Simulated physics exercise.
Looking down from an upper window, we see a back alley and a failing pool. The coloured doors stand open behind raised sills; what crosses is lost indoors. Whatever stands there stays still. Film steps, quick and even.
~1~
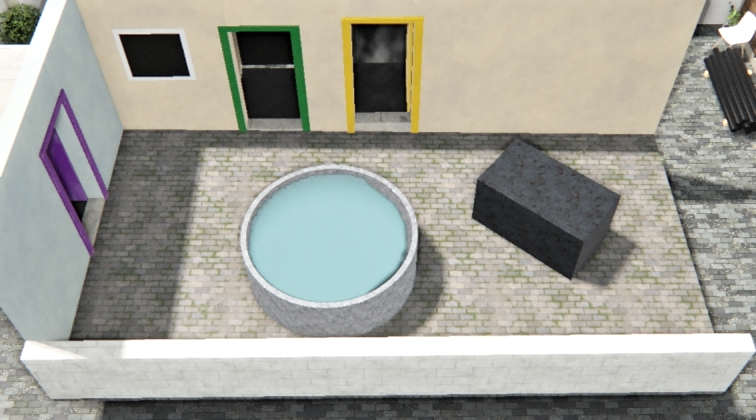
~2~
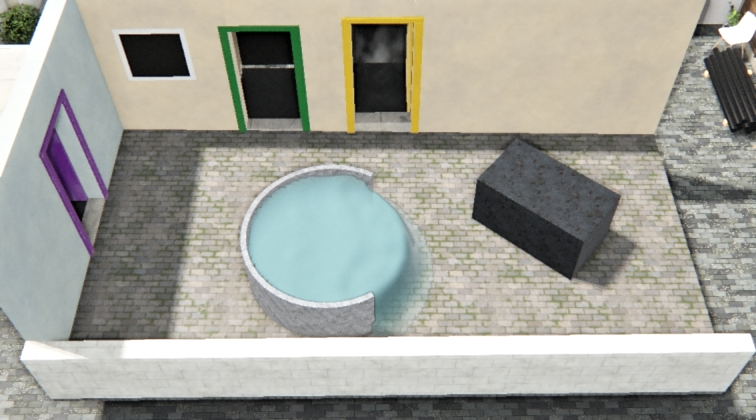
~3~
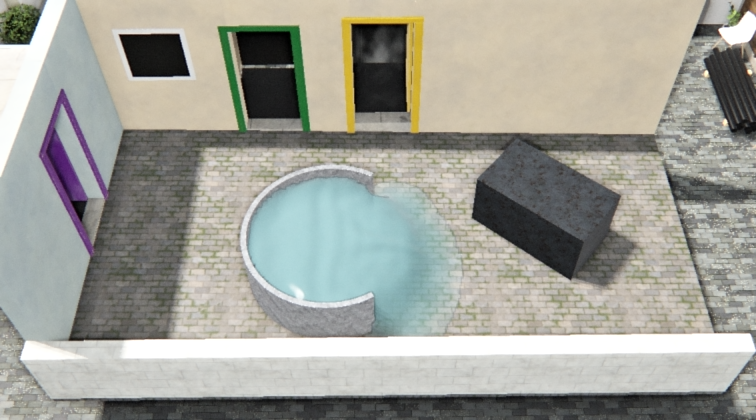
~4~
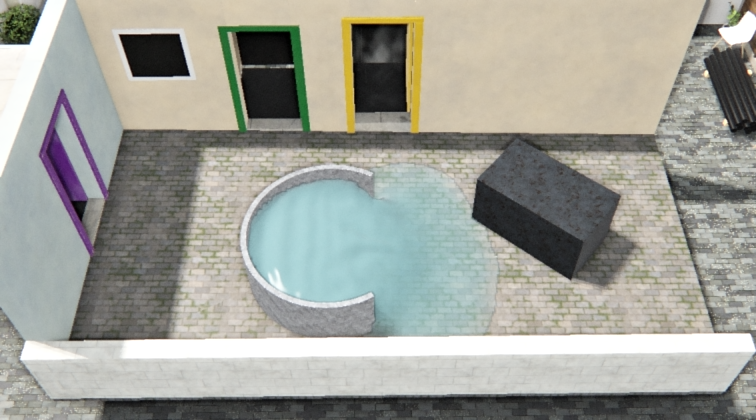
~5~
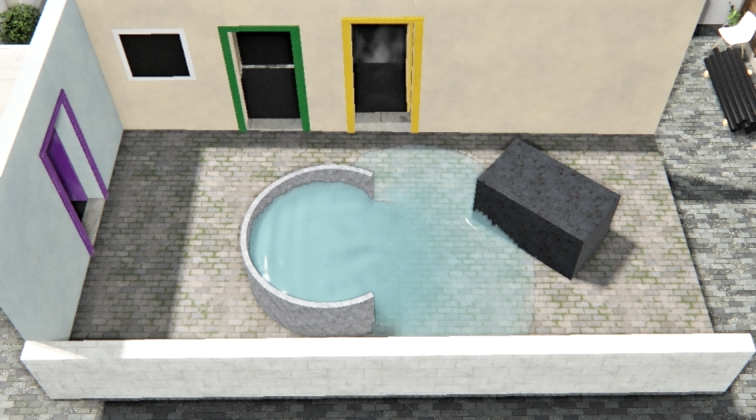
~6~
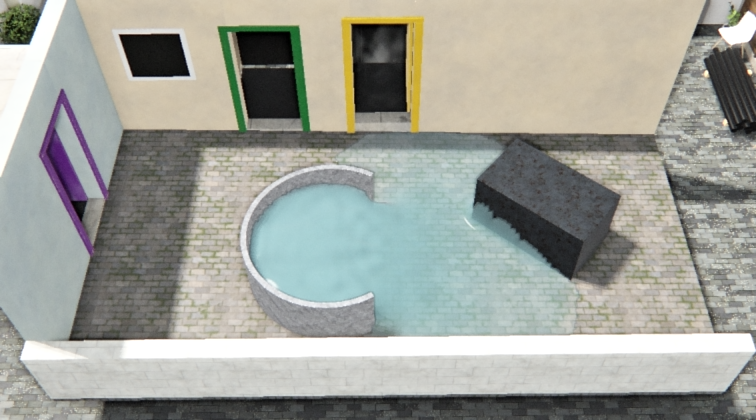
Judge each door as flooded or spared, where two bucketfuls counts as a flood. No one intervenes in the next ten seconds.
The green door is spared, the yellow door is spared, the purple door is spared.
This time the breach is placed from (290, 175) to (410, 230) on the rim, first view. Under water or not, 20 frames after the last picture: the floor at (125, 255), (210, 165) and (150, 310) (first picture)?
The three spots, in order, are spared, inundated and spared.
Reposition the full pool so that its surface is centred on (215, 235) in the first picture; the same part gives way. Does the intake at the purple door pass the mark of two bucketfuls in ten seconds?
As it turns out, the purple door doesn't reach it.
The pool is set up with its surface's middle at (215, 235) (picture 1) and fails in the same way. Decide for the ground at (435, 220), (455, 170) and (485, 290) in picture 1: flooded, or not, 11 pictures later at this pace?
Going through the three places: In the spill, in the spill, in the spill.
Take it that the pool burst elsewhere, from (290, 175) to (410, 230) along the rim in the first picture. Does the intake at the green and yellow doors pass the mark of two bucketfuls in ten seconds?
As for the green door, it overshoots; as for the yellow door, it overshoots.
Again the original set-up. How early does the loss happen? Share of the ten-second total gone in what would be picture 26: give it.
My reading is near 50 per cent.
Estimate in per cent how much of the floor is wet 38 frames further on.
About 60 in a hundred.
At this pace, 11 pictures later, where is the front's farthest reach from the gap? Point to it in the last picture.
The front tops out at about (642, 142).
A moment on, water covers 40 % of the floor; the green door not reached, the yellow door wet at the sill, nothing in, the purple door not reached.
Next, water covers 50 % of the floor; the green door not reached, the yellow door wet at the sill, nothing in, the purple door not reached.
Then, water covers 55 % of the floor; the green door not reached, the yellow door wet at the sill, nothing in, the purple door not reached.
Later, water covers 60 % of the floor; the green door wet at the sill, nothing in, the yellow door wet at the sill, nothing in, the purple door not reached.
In the end, water covers 50 % of the floor; the green door wet at the sill, nothing in, the yellow door wet at the sill, nothing in, the purple door not reached.
